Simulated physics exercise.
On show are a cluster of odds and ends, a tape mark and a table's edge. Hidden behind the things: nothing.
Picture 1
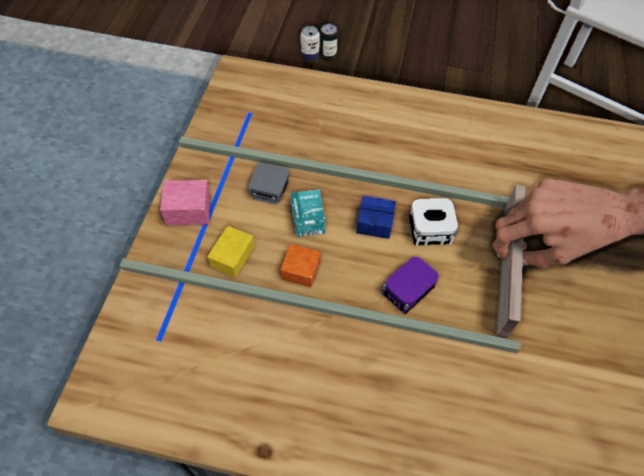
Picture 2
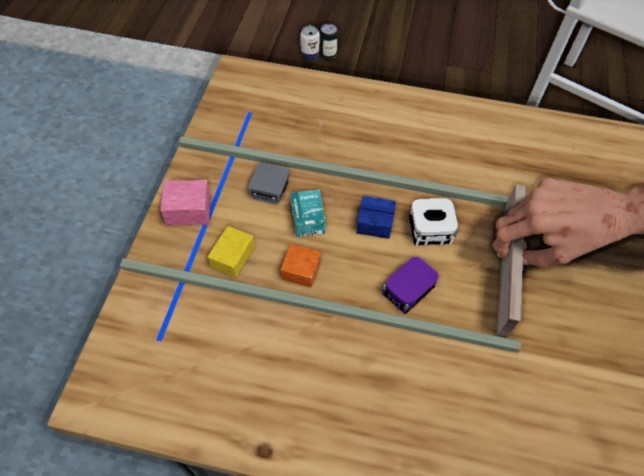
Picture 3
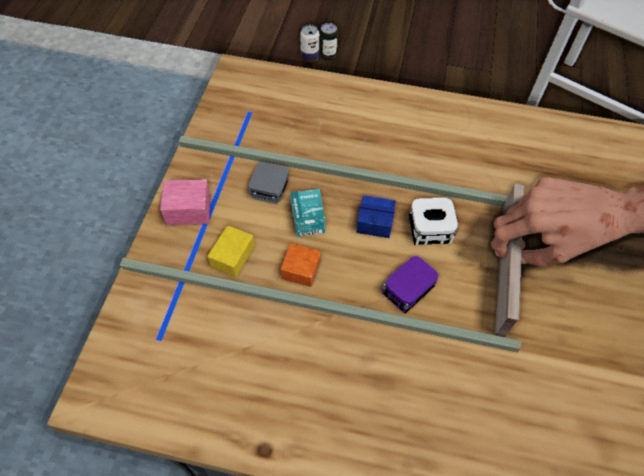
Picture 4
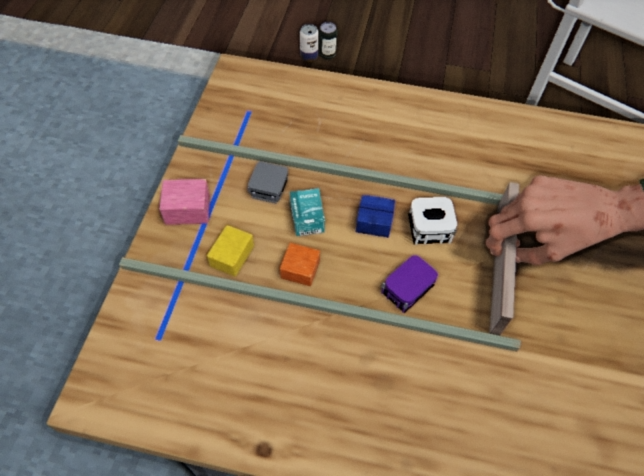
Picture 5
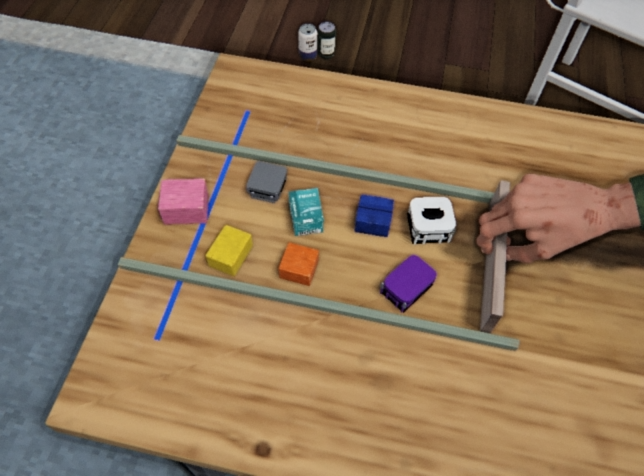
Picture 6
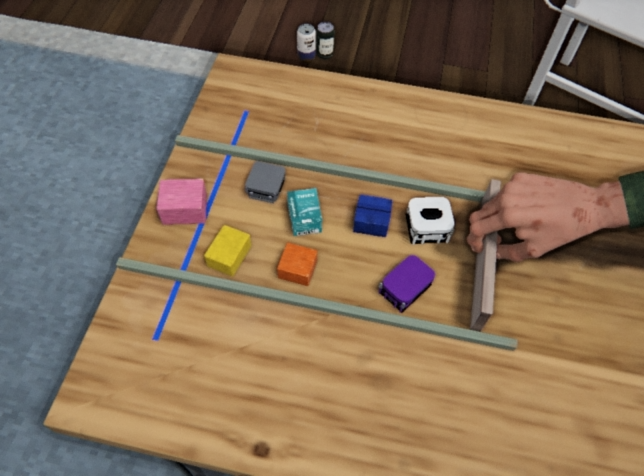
On a wooden table, a hand holds a board upright between two rails, to the right of eight small coloured blocks and cases and a blue line, then slides it slightly left while the objects stay in place.
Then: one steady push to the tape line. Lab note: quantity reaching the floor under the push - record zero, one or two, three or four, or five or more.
Three, maybe four go.
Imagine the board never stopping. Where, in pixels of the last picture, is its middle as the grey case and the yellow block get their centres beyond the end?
(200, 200) and (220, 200), roughly.
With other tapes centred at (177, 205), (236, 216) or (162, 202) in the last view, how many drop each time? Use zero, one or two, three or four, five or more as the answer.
So, one after another, I'd give five or over; one to two; 5 or more.
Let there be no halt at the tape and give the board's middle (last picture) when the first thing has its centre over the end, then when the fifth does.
I'd put the first at about (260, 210) and the next at about (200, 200).
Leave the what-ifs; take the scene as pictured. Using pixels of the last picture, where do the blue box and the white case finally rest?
You'll find the blue box at roughly (157, 187) and the white case at roughly (198, 174).
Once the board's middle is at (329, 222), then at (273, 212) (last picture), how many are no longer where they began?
Counts: 6, 8.
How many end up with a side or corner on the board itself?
Number: 2.
A little later, none off yet; pink block at rest near (183, 202); yellow block at rest near (228, 251); grey case at rest near (266, 183).
Next, none off yet; pink block shifted a little near (169, 202); yellow block shifted about its own width near (199, 245); grey case shifted about its own width near (235, 169).
When it is over, the number that fall off is three or four; down, turquoise box, yellow block and pink block.
